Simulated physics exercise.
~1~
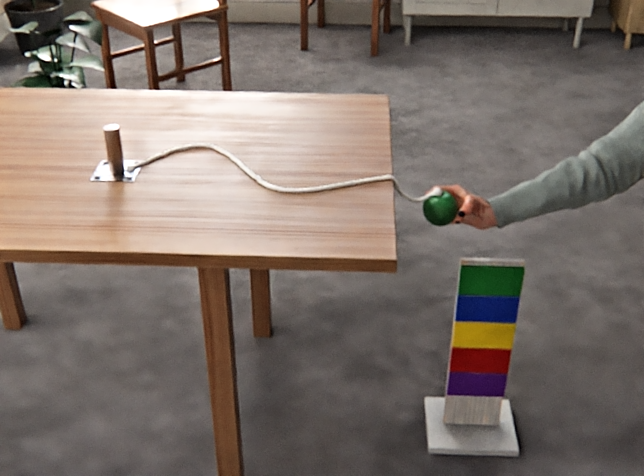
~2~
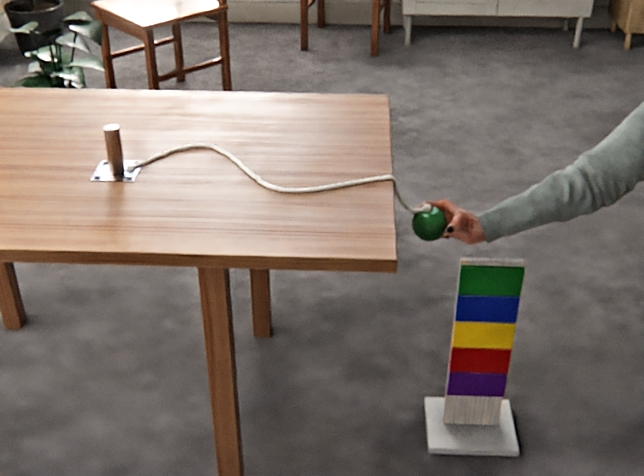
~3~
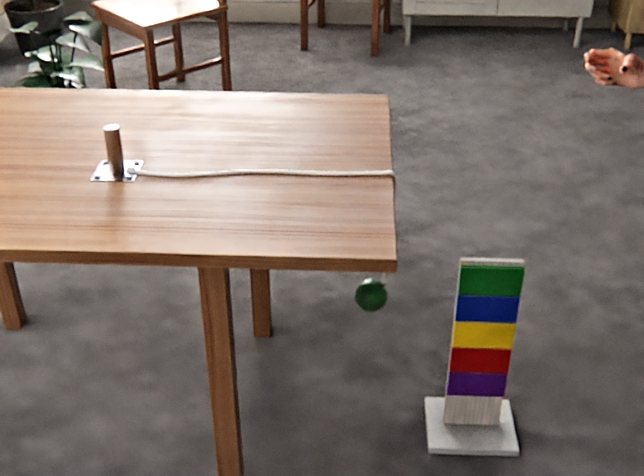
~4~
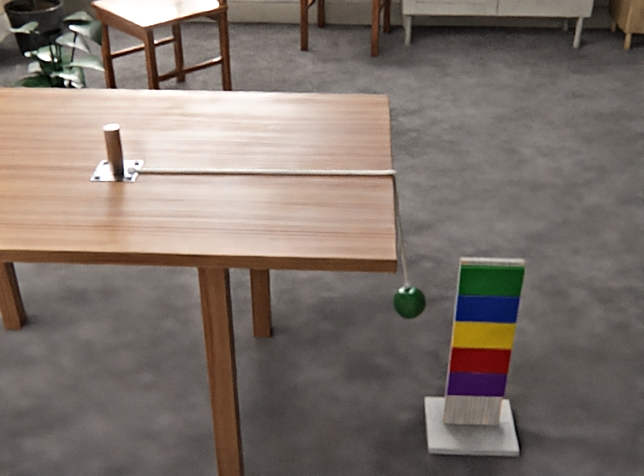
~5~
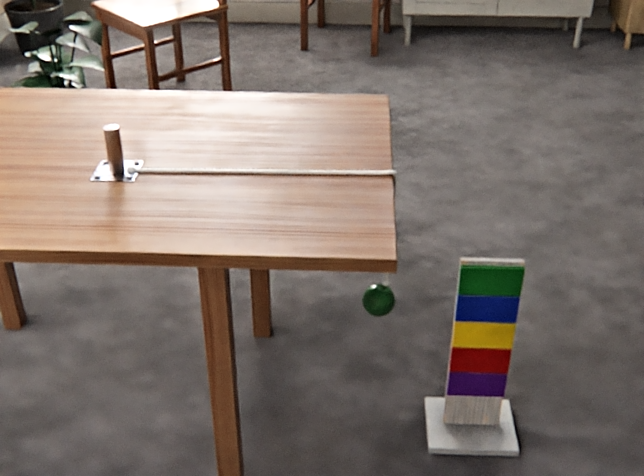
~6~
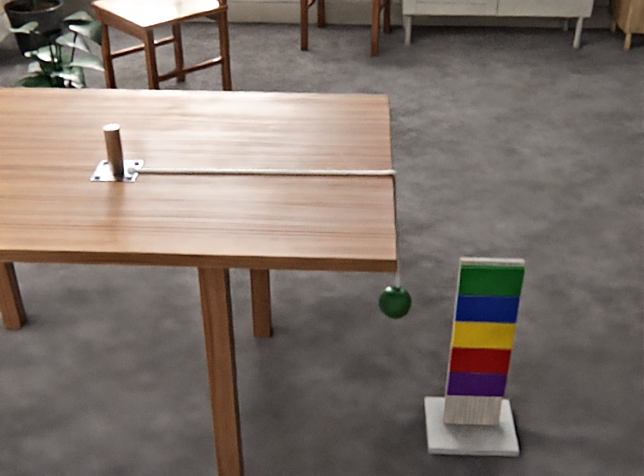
A green ball on a cord drops from a hand and swings, hanging level with blue.
